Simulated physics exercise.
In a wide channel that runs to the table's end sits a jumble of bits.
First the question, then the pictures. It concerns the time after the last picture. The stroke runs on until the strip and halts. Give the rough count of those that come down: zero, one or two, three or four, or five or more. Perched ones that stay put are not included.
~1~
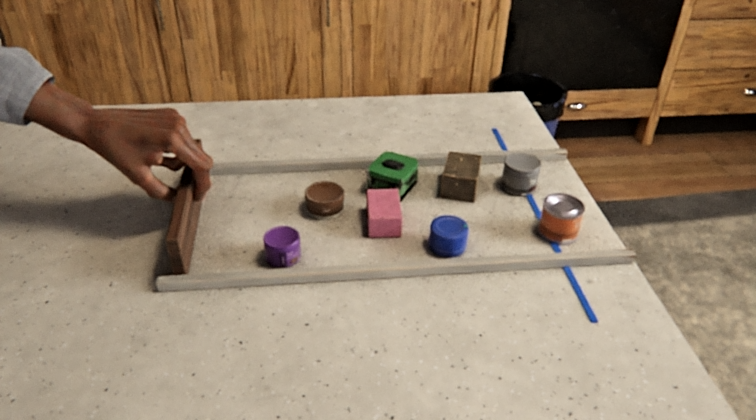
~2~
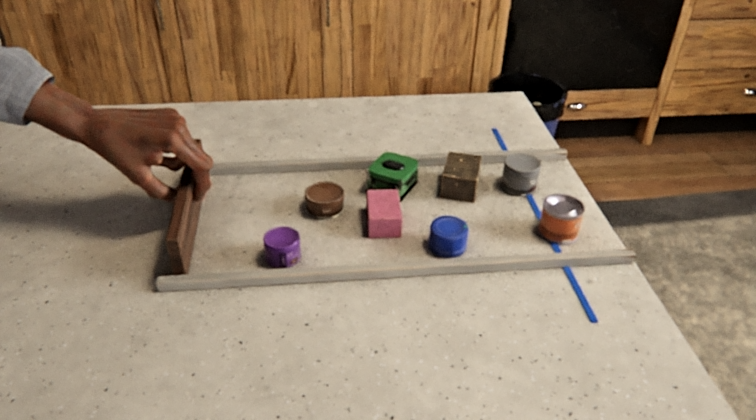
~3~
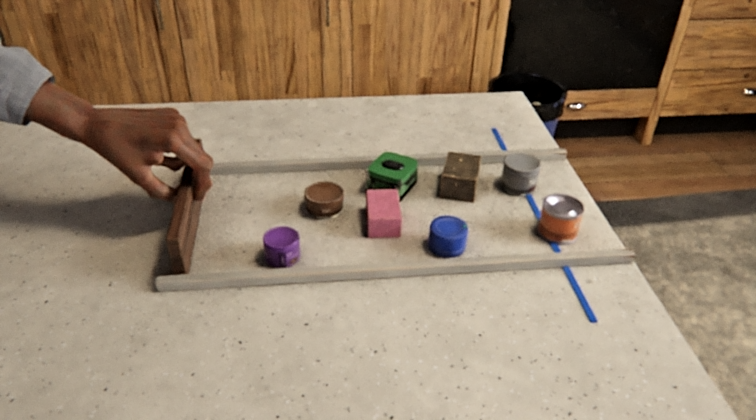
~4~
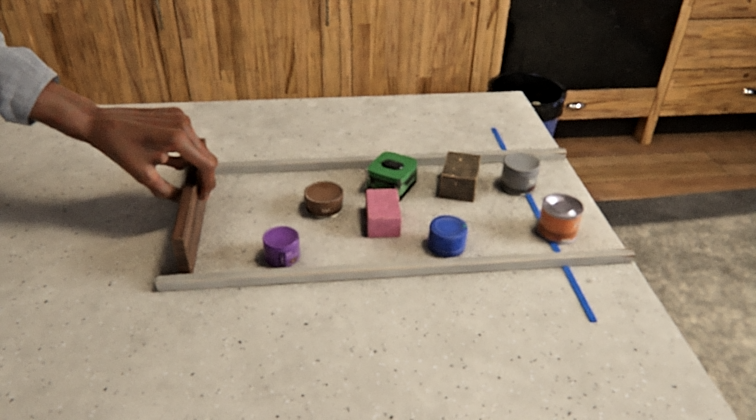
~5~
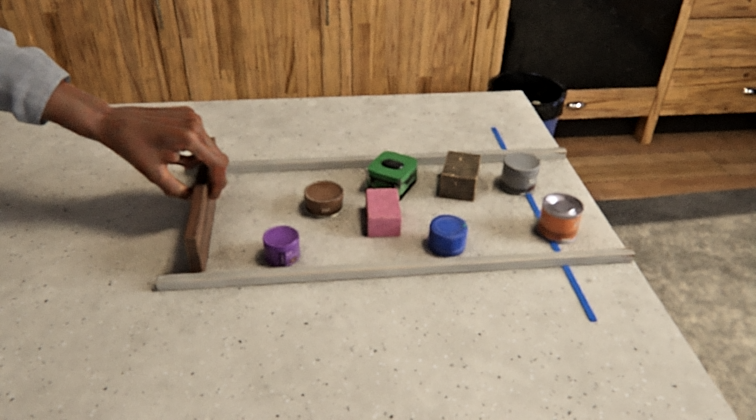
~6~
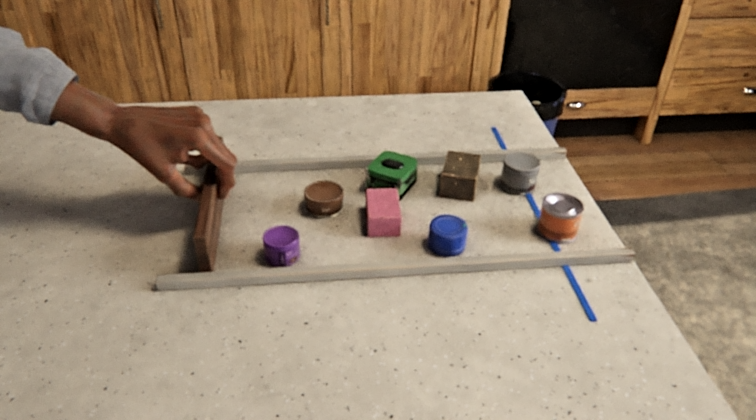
The number that tumble down is under three but above nil.
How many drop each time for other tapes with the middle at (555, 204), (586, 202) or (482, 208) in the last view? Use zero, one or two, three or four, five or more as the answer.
In order: 3 or 4, at least five, none.
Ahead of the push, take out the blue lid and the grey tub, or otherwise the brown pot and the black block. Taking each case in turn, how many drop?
The first try gives 0, the second gives 1.
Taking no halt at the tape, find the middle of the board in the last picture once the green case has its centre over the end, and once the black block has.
Green case over the end: About (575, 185). Black block over the end: About (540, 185).
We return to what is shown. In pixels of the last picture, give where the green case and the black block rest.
(536, 161), and the other (577, 168).
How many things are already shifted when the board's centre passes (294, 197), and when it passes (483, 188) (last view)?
Tally: 1; 8.
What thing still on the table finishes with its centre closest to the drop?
That would be the black block.
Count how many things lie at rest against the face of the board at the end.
The figure is 4.
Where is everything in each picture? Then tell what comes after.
The first frame shows orange pot (561, 219); grey tub (521, 174); black block (462, 176); board (189, 203); tape (535, 206).
The second frame shows grey tub (521, 175); brown pot (325, 201).
The third frame shows black block (461, 176); blue lid (448, 236).
The fourth frame shows orange pot (560, 219); pink block (383, 213).
The fifth frame shows grey tub (520, 174); purple tub (282, 246).
The sixth frame shows orange pot (560, 218); grey tub (520, 174); black block (461, 175); board (213, 201); tape (534, 205).
Soon after, none off yet; orange pot at rest near (560, 218); grey tub at rest near (520, 174); black block at rest near (461, 175).
Then, none off yet; orange pot at rest near (560, 218); grey tub moving near (524, 173); black block moved about its own width near (488, 172).
At rest, the number that fall off is one or two; fallen, grey tub and orange pot.
